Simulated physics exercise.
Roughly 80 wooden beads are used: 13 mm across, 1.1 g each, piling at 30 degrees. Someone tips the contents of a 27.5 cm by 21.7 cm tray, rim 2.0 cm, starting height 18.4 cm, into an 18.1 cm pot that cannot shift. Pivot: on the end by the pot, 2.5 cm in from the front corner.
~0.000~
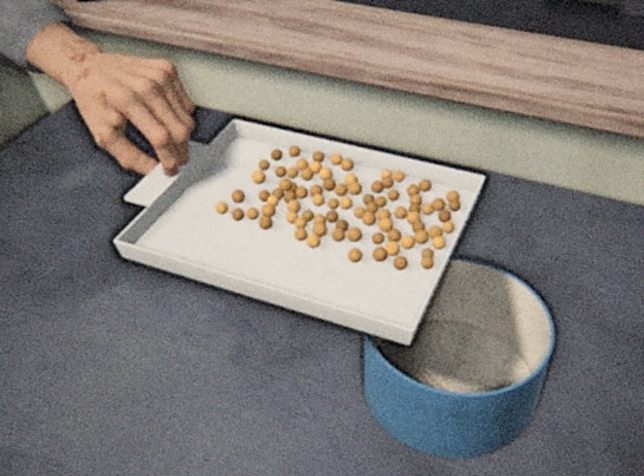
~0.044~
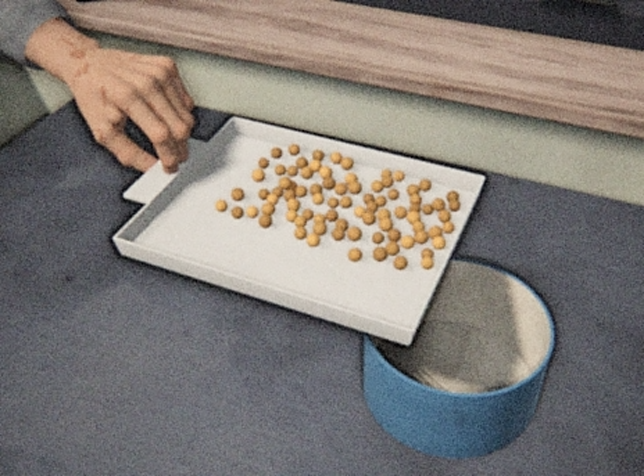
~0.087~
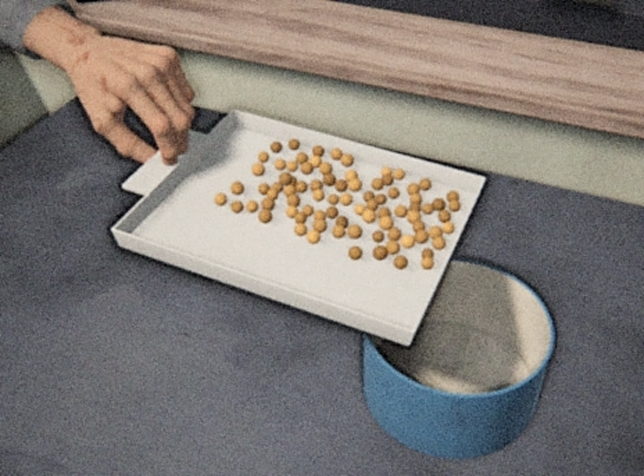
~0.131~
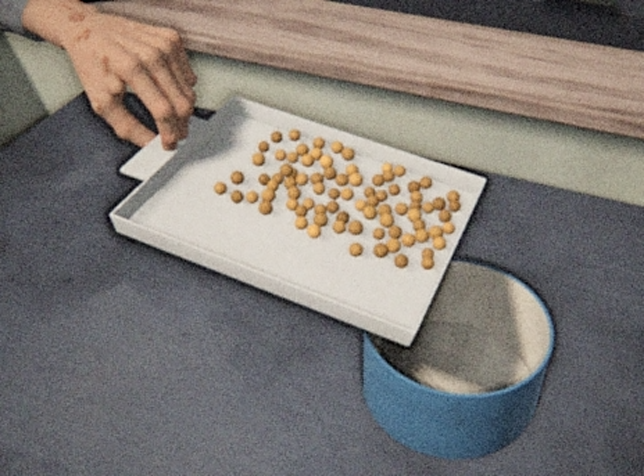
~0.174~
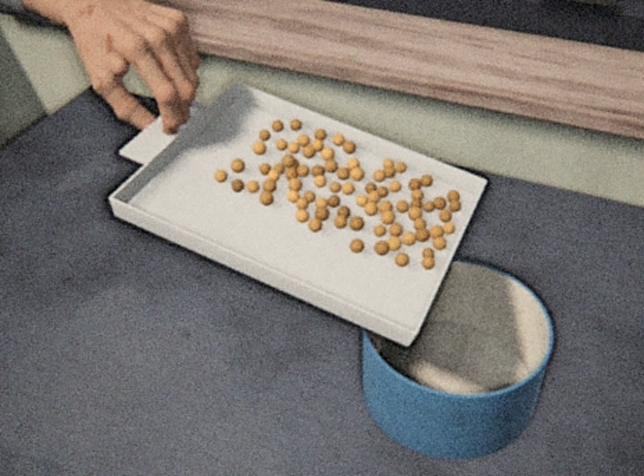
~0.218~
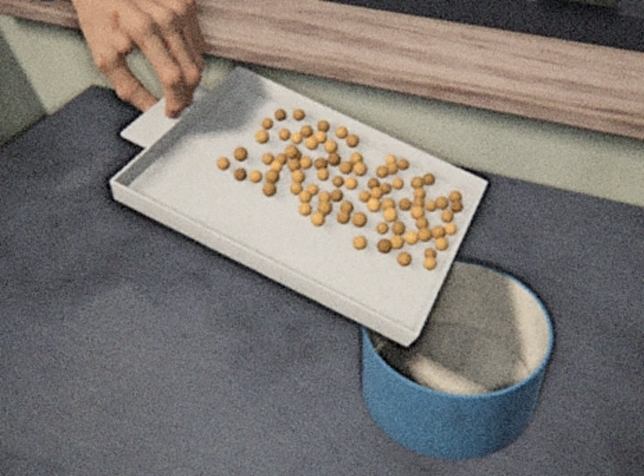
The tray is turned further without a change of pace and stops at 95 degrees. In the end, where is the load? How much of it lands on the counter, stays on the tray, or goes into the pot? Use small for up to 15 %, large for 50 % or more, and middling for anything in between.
Counter - middling, tray - small, pot - large.
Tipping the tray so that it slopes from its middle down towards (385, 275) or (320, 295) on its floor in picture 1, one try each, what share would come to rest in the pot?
Roughly 15 % for the first direction, roughly 0 % for the second.
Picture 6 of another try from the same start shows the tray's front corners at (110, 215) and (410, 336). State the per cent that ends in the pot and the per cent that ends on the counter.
Pot 0; counter 100.
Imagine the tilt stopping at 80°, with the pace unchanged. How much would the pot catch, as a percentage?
In that case some 5 per cent.
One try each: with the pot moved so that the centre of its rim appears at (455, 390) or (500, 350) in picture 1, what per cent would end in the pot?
Estimates: 40 in a hundred and 70 in a hundred.
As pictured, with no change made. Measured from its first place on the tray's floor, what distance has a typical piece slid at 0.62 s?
7 cm.
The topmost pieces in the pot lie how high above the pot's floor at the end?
Close to 2.5 cm up.
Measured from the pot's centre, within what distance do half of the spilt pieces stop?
Close to 18 cm, give or take.
Then, at 0.62 s, tilt 53 degrees; the tray holds 100 %, the pot 0 %.
After 0.89 s, tilt 79 degrees; the tray holds 95 %, the pot 0 %.
Then, at 1.27 s, tilt 95 degrees; the tray holds 30 %, the pot 40 %.
By 2.7 s all is still; counter 25 %, tray 0 %, pot 75 %.
